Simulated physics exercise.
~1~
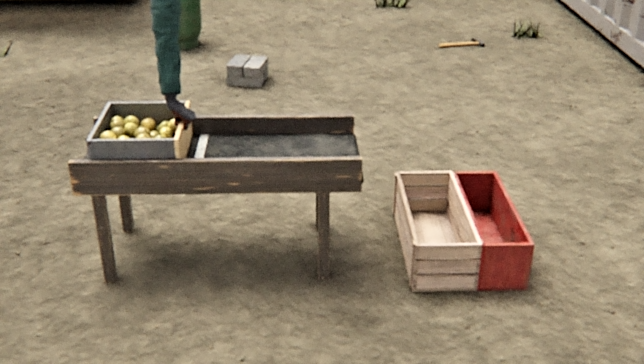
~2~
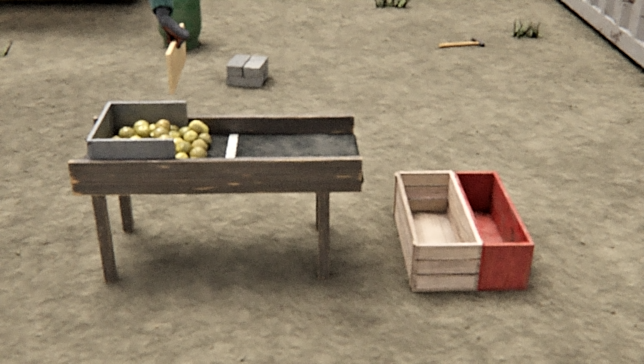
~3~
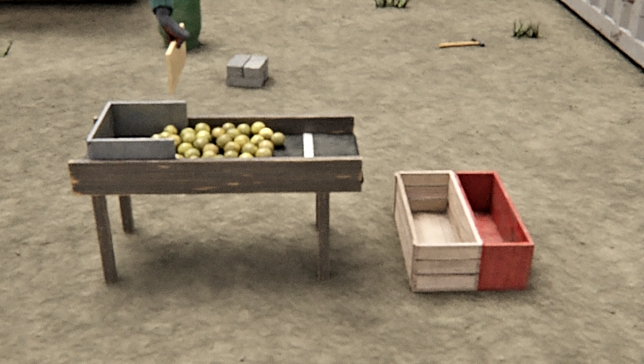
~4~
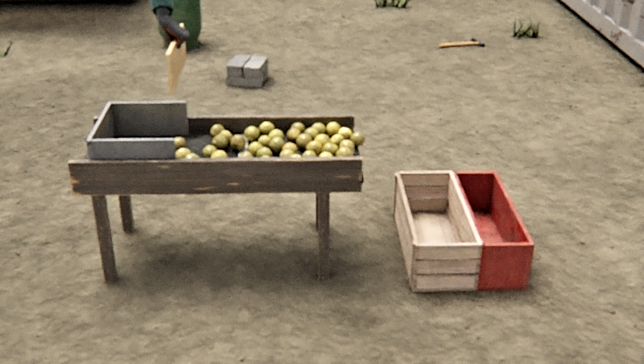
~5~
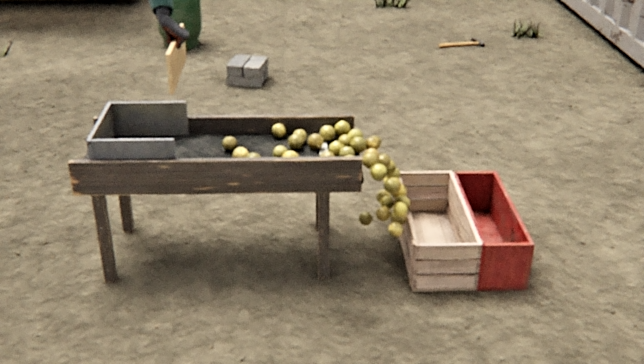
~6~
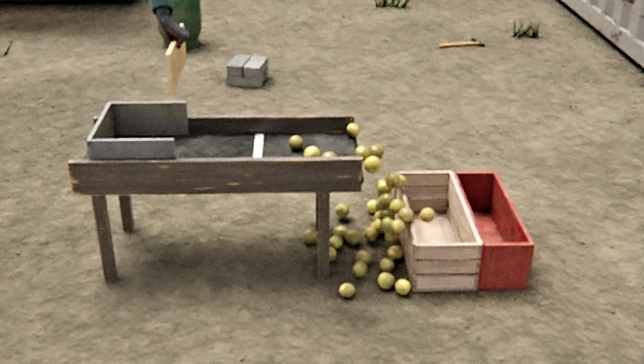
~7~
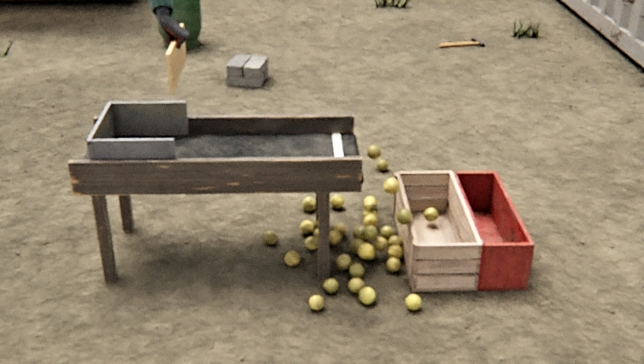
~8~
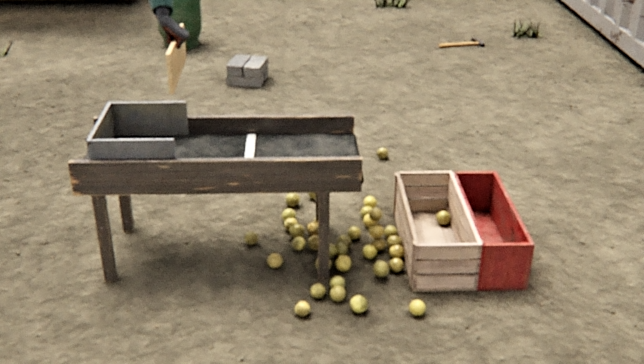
Yellow apples riding a belt rightward after a gloved hand lifts the gate, most spilling onto the ground, two reaching the wooden tote.
